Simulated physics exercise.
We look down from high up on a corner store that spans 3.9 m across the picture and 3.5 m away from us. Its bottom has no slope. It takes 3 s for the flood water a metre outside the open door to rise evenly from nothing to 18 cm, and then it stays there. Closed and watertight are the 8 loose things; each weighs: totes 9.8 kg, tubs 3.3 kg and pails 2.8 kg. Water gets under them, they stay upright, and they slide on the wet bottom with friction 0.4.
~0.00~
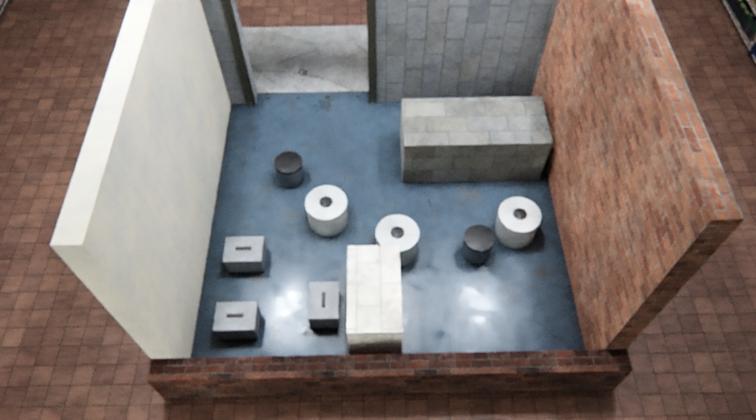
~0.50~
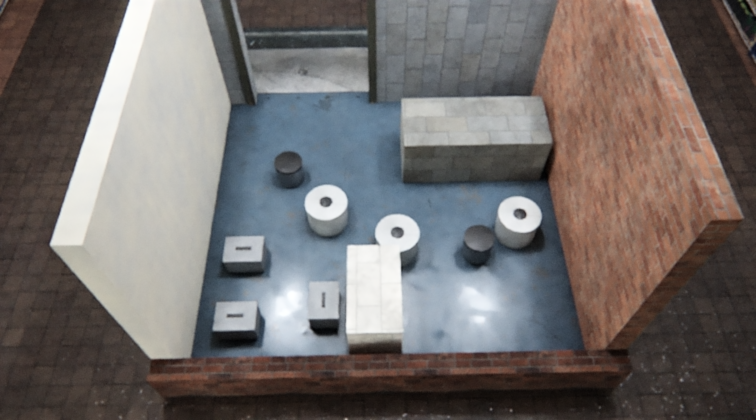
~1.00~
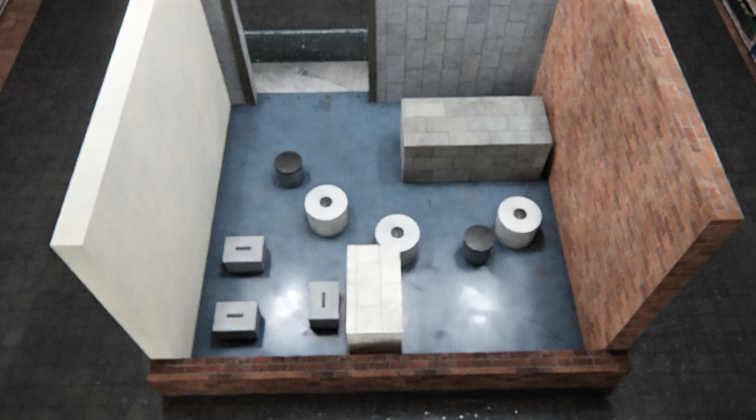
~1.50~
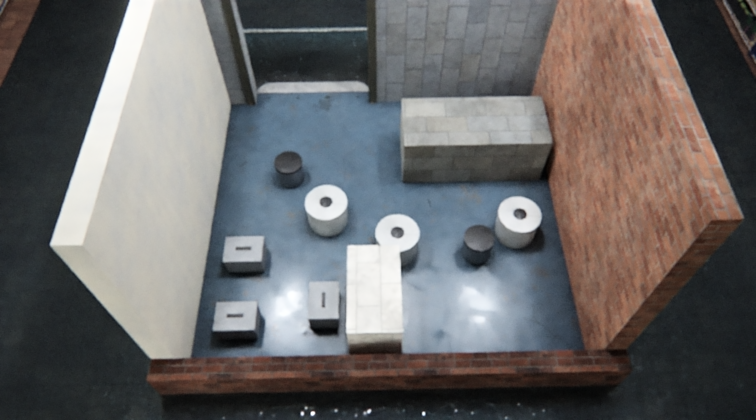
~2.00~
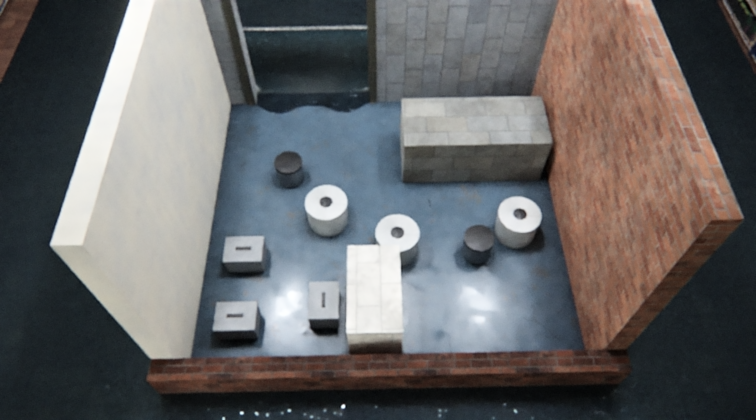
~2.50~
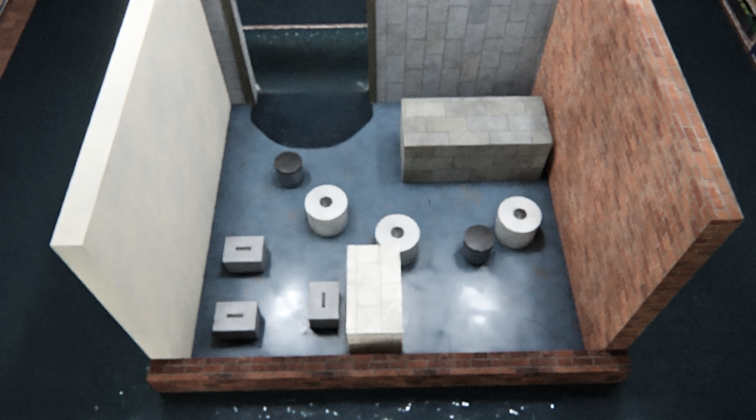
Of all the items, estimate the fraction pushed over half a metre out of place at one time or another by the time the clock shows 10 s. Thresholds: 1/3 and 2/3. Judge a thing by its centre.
The result will fall in the upper range, two thirds or past it.
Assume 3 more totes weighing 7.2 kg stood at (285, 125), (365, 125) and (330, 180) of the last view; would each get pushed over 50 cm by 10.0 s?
One by one, in that order: Above it, below it, above it.
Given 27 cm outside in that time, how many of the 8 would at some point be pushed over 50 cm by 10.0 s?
Then 7 of them.
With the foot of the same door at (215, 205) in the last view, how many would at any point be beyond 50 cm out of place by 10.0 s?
Then it comes to 5 of them.
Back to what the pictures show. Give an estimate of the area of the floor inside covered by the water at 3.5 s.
About 3.0 m2.
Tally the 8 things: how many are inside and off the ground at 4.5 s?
My tally comes to 2.
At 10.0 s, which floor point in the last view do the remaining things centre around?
Centre of the remaining things: Roughly (385, 277).
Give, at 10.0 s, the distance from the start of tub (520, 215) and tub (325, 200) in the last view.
First 80 cm, then 50 cm.
After 3.5 s 0 of 8 are over 50 cm from their spots; 0 afloat.
After 4.5 s 2 of 8 are over 50 cm from their spots; 2 afloat.
After 7.0 s 5 of 8 are over 50 cm from their spots; 6 afloat.
After 10.0 s 6 of 8 are over 50 cm from their spots, and 7 have been at some point; 8 afloat.
